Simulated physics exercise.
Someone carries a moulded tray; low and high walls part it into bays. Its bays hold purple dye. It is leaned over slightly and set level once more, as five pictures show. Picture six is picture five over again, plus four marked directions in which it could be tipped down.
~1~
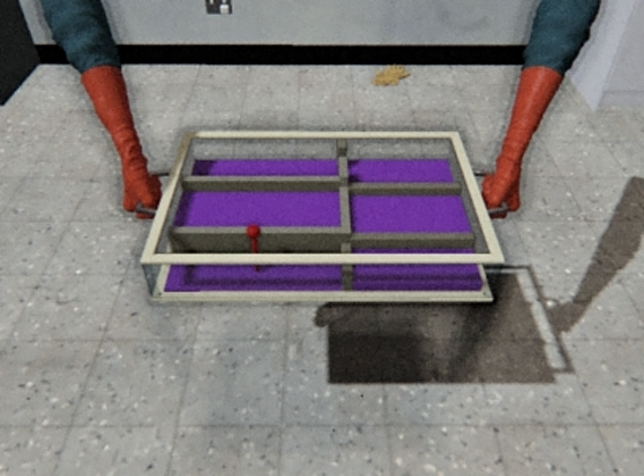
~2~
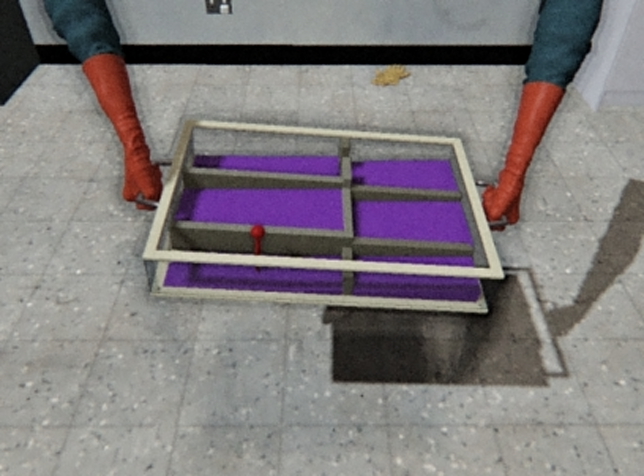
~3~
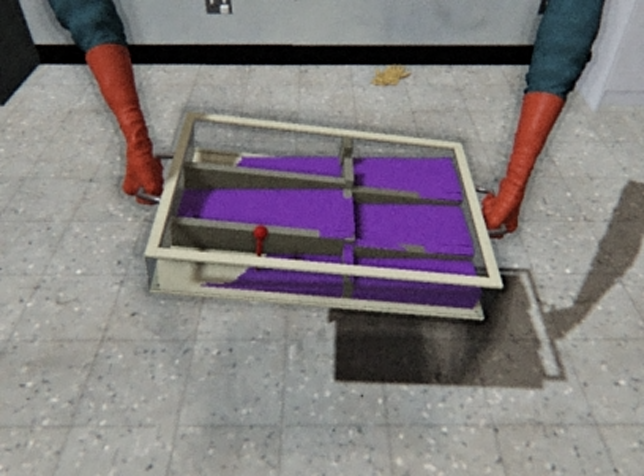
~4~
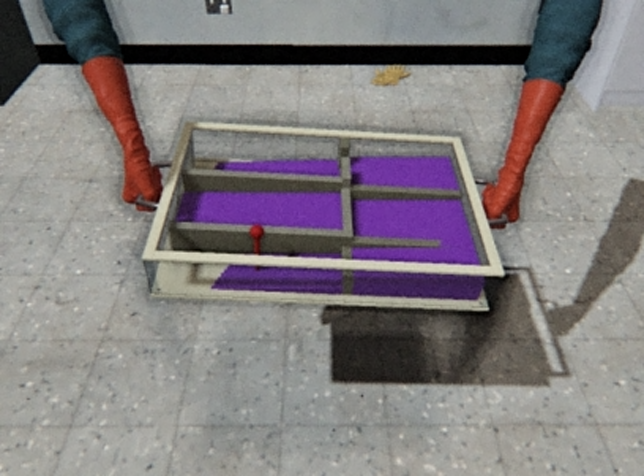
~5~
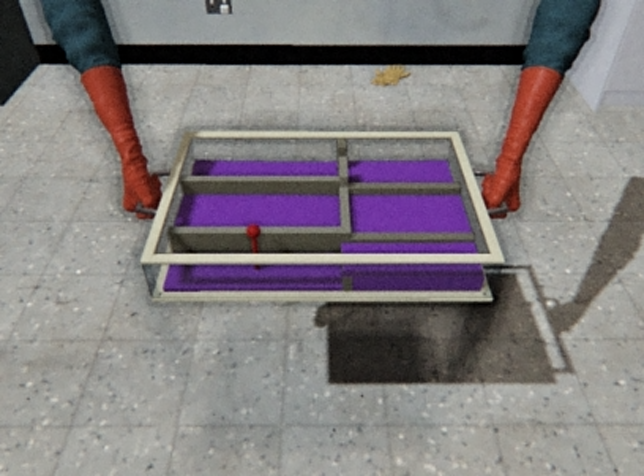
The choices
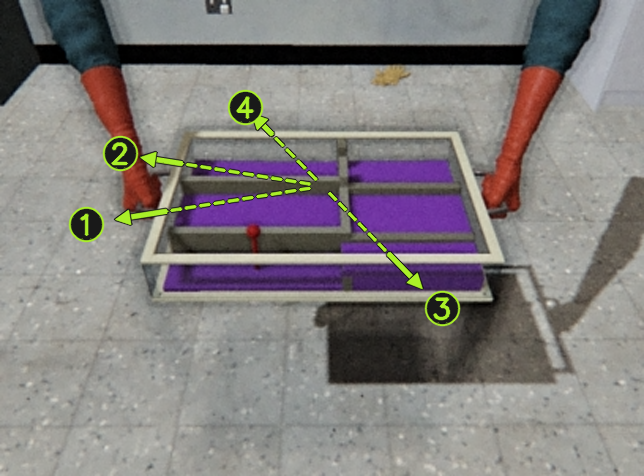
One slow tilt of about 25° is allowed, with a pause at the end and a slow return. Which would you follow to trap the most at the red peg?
Go for 1.
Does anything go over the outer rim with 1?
Yes.
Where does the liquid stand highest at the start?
It is the centre left one.
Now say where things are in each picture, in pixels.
The tray is level; deepest in the centre left bay, at (261, 211), shallowest in the front left; red peg at (254, 231).
Tipped about 5° down to the front right; no wall is crossed.
Tipped about 9° down to the front right; liquid runs over several walls; red peg at (261, 233).
Tipped about 4° down to the front right; liquid runs over the wall between the front right and centre right bays.
The tray is level; deepest in the centre left bay, at (261, 214), shallowest in the front left; red peg at (254, 231).
On the marked copy, 1 ends at (120, 218); 2 ends at (145, 157); 3 ends at (418, 284); 4 ends at (256, 118).
With 1, about 15 % of the liquid ends in the peg's bay; about 47 % goes over the rim.
With 2, about 8 % of the liquid ends in the peg's bay; about 45 % goes over the rim.
With 3, about 9 % of the liquid ends in the peg's bay; about 52 % goes over the rim.
With 4, about 9 % of the liquid ends in the peg's bay; about 35 % goes over the rim.
